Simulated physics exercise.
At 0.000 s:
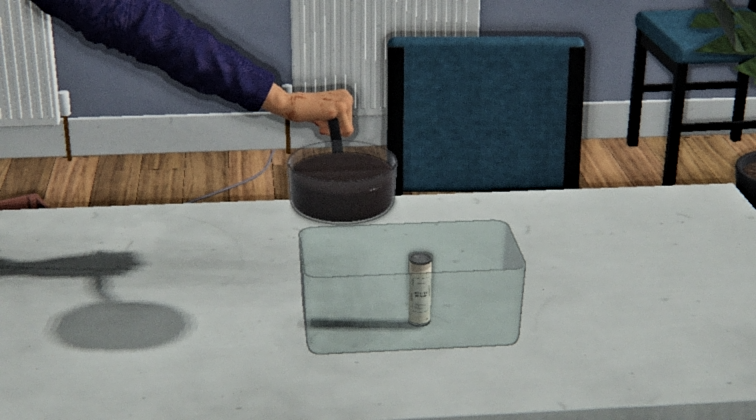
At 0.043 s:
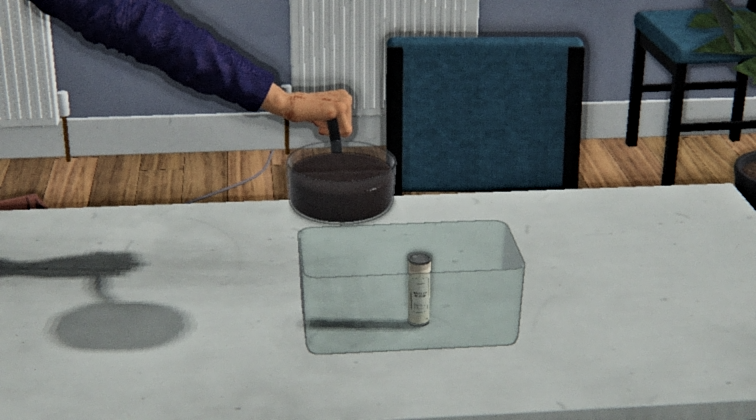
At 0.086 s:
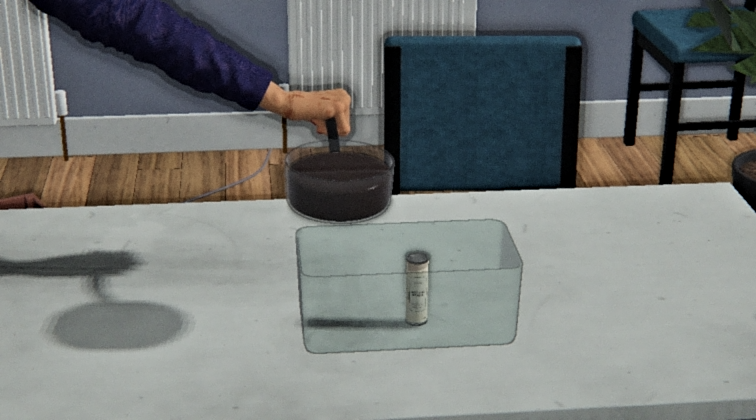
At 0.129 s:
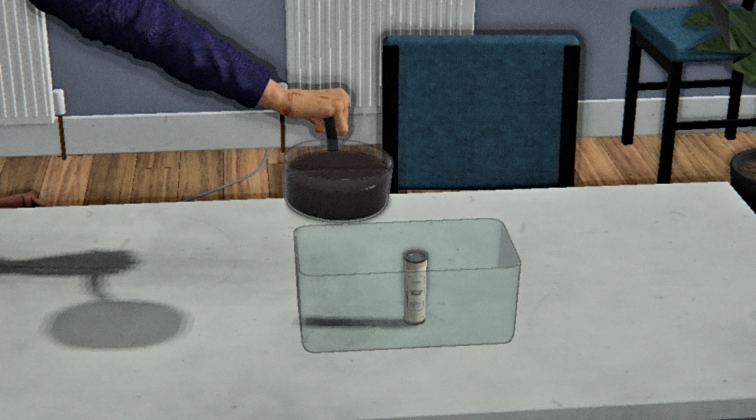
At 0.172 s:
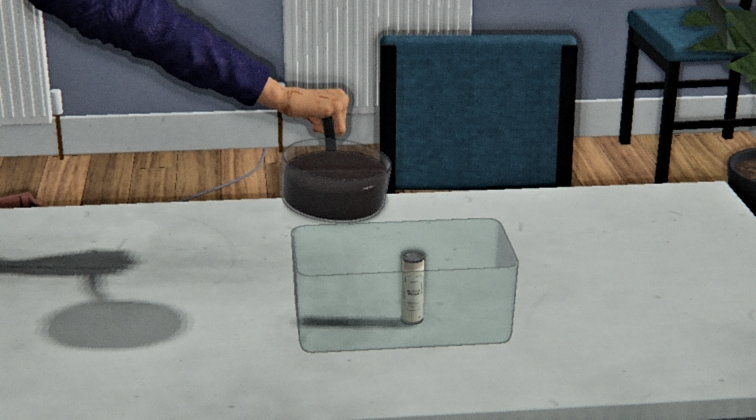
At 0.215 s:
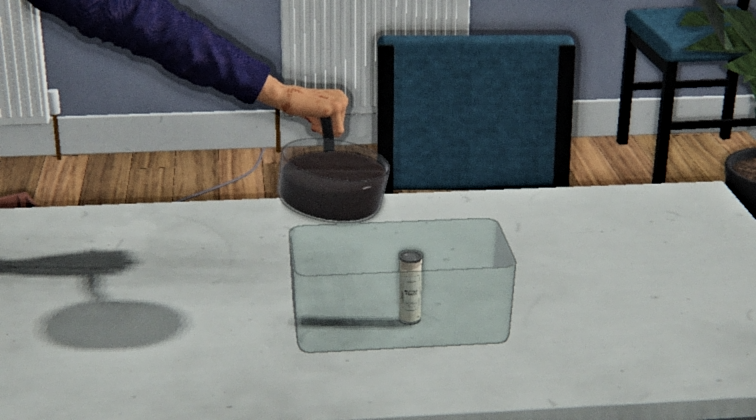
A saucepan of dark coffee, held by a hand in a purple sleeve above a clear, long basin with a small tin standing inside, tilted very slightly to the right.
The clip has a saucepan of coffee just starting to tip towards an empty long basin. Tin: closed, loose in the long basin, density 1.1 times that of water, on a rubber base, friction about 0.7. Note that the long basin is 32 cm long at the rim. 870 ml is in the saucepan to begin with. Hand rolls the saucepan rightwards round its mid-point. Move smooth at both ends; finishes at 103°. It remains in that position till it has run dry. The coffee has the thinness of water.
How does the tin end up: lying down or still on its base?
Most probably it will stay balanced.
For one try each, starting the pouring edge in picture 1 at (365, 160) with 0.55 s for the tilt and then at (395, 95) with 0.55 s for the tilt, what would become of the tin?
The tin overturns the first time and stays vertical the second time.
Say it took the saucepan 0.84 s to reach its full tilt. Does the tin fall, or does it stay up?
It stays steady, then.
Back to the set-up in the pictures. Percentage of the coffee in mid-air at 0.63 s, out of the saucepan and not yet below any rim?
Around 30 percent.
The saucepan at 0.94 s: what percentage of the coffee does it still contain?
Close to 10 percent of the whole amount.
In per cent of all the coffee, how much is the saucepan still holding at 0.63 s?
Near 56 in a hundred.
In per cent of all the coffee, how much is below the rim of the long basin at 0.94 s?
About 84 %.
After 0.63 s the tilt is 63° and 57 per cent is still to pour; the tin stands where it began.
After 0.94 s the tilt is 97° and 10 per cent is still to pour; the tin stands where it began.
After 1.26 s the tilt is 103° and 1 per cent is still to pour; the tin stands where it began.
After 1.61 s the tilt is 103° and 0 per cent is still to pour; the tin stands where it began.
In the end the tin stands where it began.
